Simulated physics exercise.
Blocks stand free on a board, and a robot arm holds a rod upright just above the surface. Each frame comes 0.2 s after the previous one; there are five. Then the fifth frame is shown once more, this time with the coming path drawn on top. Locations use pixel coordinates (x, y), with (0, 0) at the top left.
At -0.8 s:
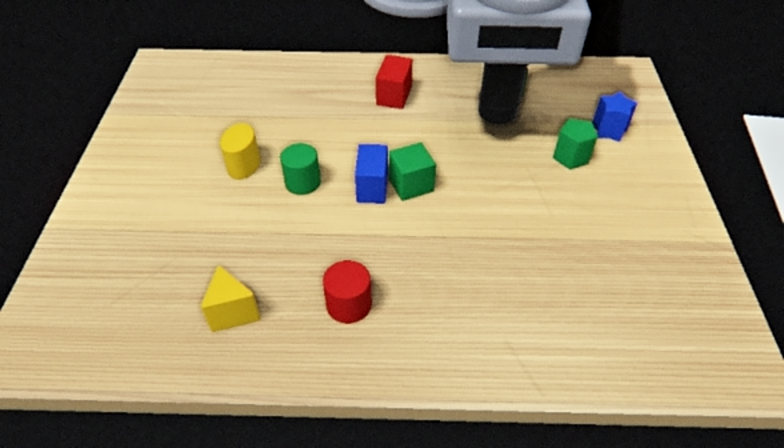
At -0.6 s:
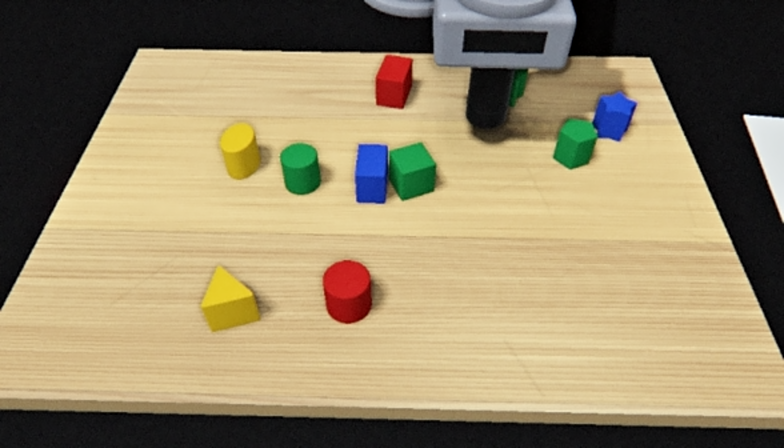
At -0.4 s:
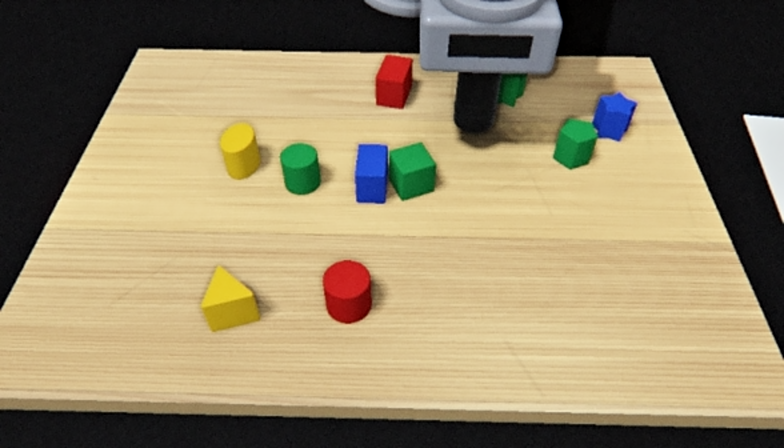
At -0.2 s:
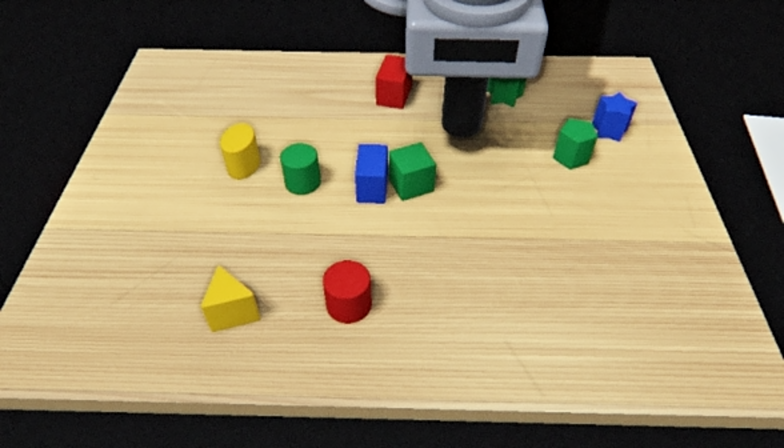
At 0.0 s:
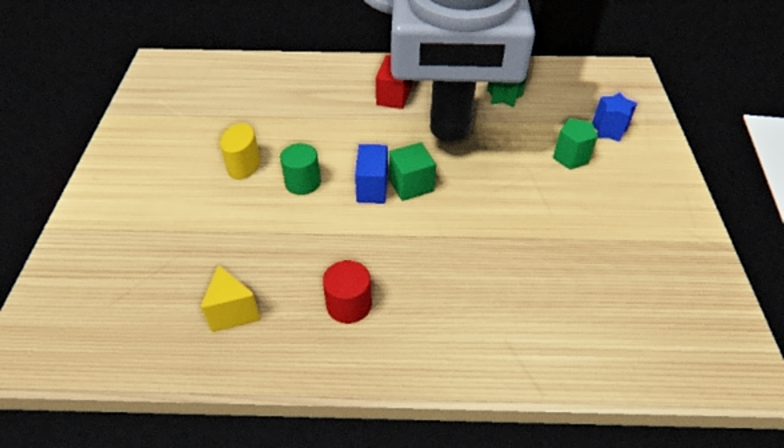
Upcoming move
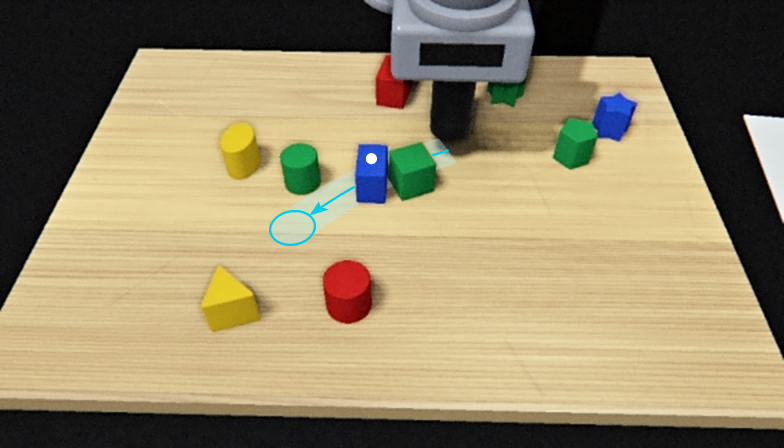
A pale wooden board against a black surround is seen from above and in front by a still camera. Red, yellow, green and blue blocks stand scattered over it, with a yellow triangle and red cylinder nearer the front. A grey robot arm holding a dark upright rod slides left, then also slightly forward, uncovering a green block near the back edge, while the blocks stay still.
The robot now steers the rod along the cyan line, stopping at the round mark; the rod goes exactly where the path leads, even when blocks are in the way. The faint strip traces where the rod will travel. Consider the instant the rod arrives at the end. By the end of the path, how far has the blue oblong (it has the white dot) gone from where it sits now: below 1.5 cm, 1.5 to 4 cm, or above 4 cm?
That block covers upwards of 4 cm.
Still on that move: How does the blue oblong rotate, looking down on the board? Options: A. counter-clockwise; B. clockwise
Choice A: Counter-clockwise.
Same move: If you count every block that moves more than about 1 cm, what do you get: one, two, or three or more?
Once the path ends, two blocks will have shifted.
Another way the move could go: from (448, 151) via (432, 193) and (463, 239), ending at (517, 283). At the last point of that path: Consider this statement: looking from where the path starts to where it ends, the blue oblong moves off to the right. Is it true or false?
That statement is accurate.
The drawn path runs from (448, 151) by way of (368, 180) to (293, 228); the dot is on the blue oblong.
What follows on the original path. One third of the way, rod at (393, 148); blue oblong at (359, 163); green square at (398, 170), turned 55° anticlockwise.
Two thirds of the way, rod at (340, 173); blue oblong at (318, 190), turned 70° anticlockwise; green square at (385, 178), turned 110° anticlockwise.
At the end, rod at (289, 207); green circle not moved; blue oblong at (268, 229), turned 85° anticlockwise; green square at (385, 178), turned 110° anticlockwise.
